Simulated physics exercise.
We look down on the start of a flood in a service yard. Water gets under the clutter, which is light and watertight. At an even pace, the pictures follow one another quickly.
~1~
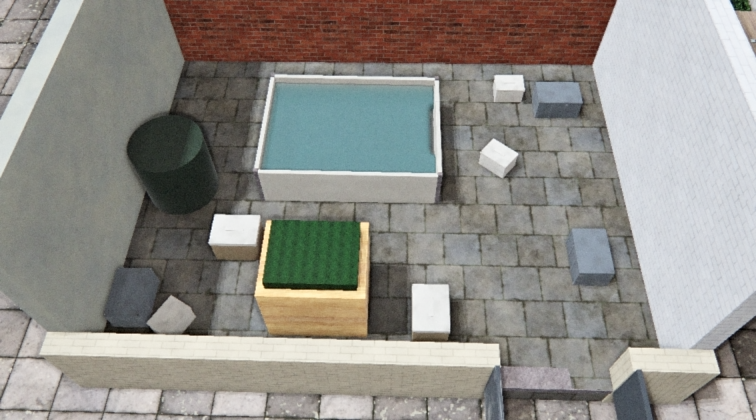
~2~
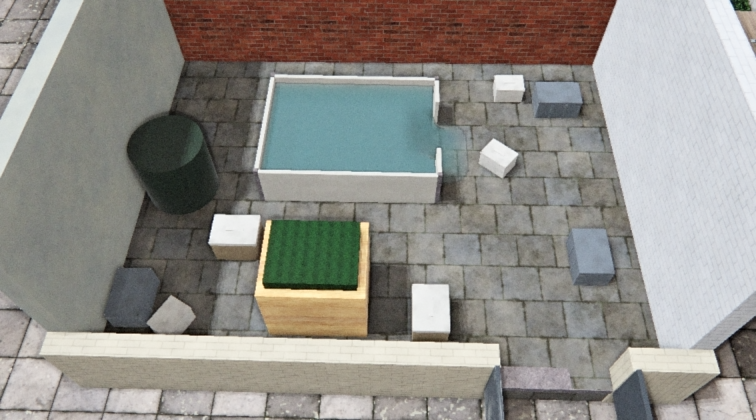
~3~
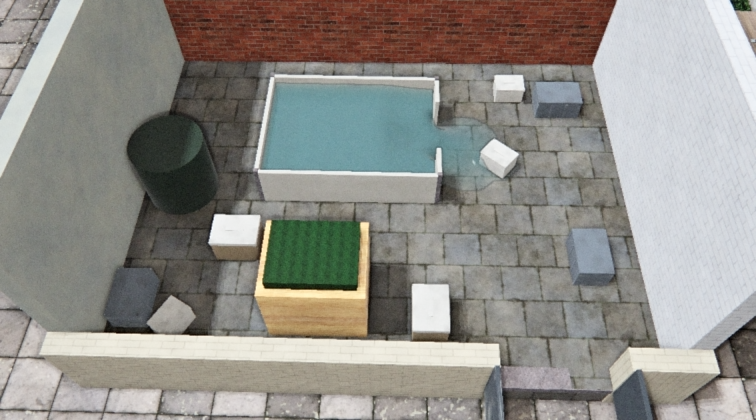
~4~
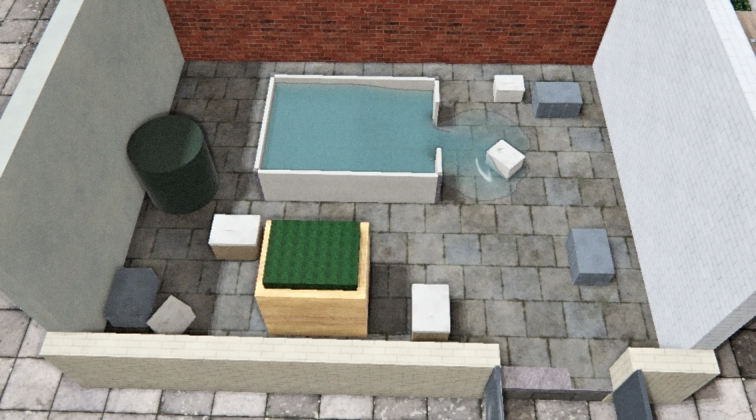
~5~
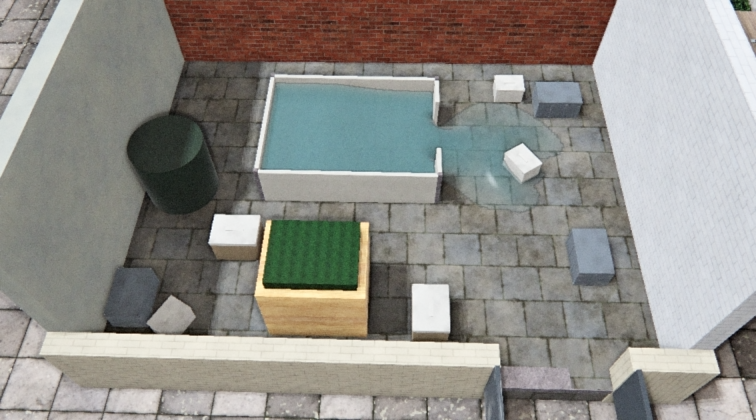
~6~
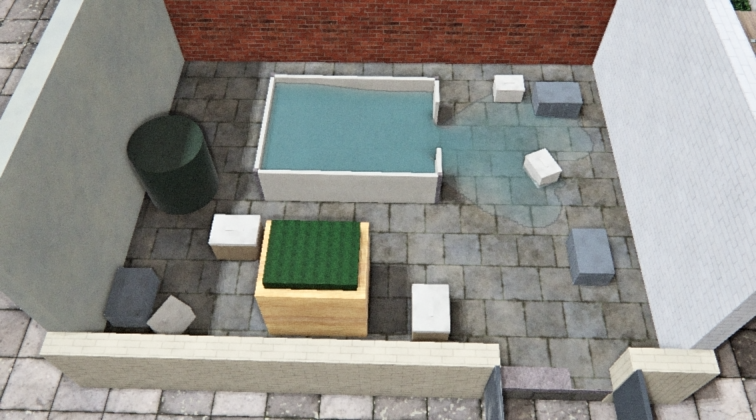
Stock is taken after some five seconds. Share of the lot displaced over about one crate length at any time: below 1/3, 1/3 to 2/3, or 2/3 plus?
The things swept well aside make up a third to two thirds.
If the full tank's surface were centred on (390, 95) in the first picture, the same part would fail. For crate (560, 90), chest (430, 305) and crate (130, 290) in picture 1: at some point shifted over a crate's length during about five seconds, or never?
In order: Went well off, remained close by, remained close by.
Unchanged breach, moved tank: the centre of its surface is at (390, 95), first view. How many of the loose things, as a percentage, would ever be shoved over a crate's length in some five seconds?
I'd put it close to 40 percent.
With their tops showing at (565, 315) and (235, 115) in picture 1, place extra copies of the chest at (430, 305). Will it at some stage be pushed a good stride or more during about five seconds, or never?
In turn: Yes, less than that.
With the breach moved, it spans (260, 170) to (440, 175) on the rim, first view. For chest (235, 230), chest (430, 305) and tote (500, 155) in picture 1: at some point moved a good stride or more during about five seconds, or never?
Here is how they go, in order: Dislodged that far, dislodged that far, and fails to go that far.
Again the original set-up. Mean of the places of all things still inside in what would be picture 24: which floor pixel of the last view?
Their average sits at about pixel (393, 247).
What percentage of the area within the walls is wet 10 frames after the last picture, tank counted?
Roughly 45 %.
A moment on, 1 of 8 are well off their spots; 0 afloat.
Next, 2 of 8 are well off their spots; 1 afloat.
Later, 4 of 8 are well off their spots; 3 afloat.
In the end, 4 of 8 are well off their spots, and 4 have been at some point; 1 afloat.
